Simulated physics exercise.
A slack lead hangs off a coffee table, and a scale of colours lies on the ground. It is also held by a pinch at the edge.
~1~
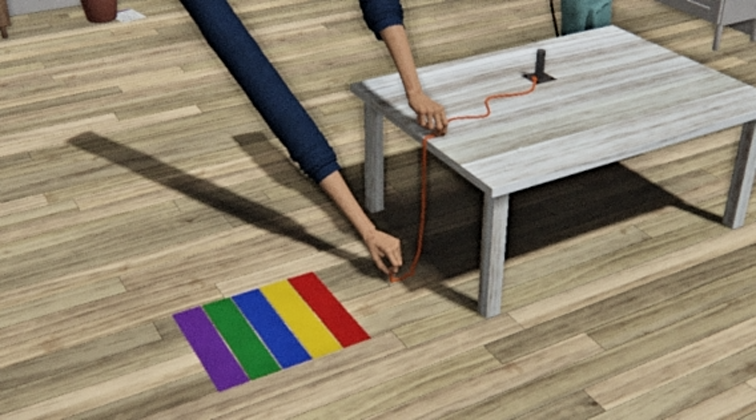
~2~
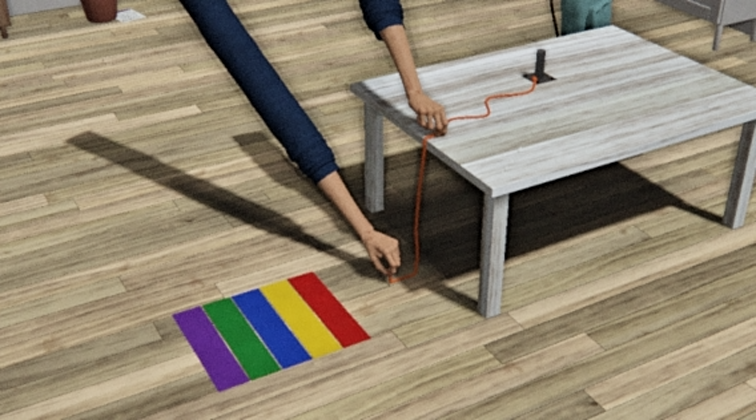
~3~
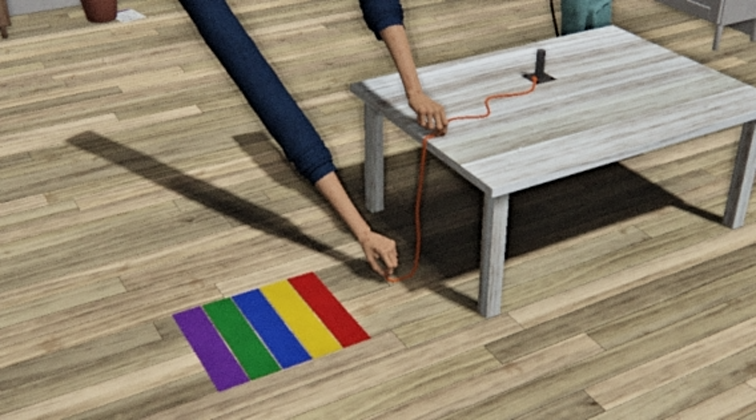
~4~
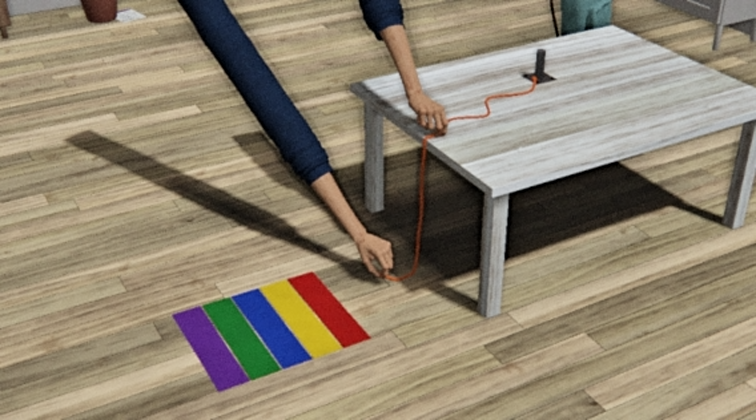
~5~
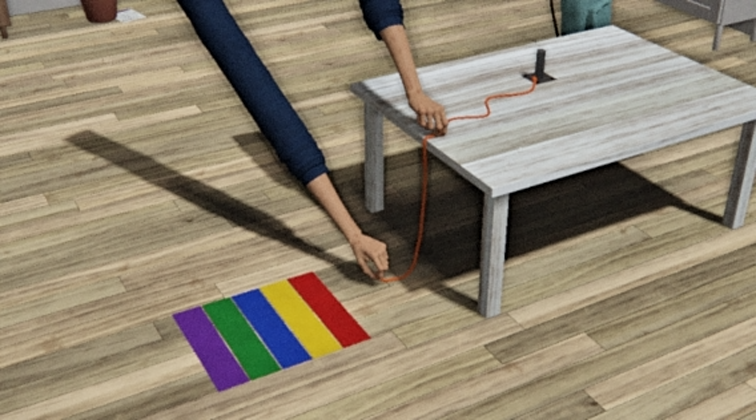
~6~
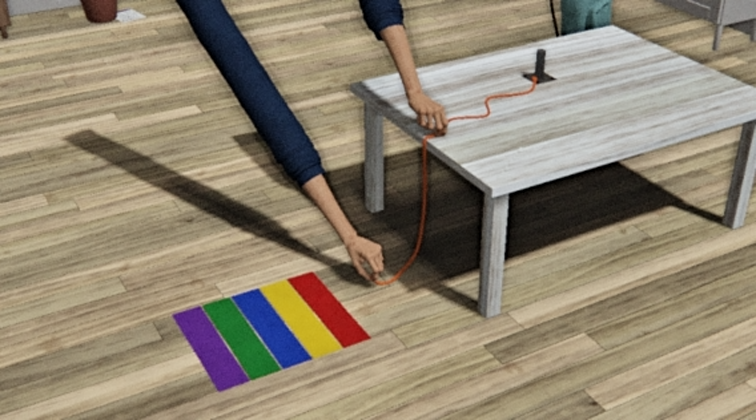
A hand slowly draws the end of an orange cord slightly left near coloured stripes.
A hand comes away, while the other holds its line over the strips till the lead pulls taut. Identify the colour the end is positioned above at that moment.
It is positioned above blue.
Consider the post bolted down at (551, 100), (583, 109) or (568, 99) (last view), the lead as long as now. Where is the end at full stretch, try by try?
In that order: (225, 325), (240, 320) and (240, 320).
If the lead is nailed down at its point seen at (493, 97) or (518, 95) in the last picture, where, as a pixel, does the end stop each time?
(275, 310), (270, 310).
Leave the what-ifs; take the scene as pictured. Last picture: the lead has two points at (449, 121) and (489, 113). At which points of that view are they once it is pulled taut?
Around (424, 126), then around (457, 111).
A little later, end near (312, 298); over red.
Next, end near (280, 308); over blue.
When it is tight, end near (261, 314); over blue. It halts on the blue strip.
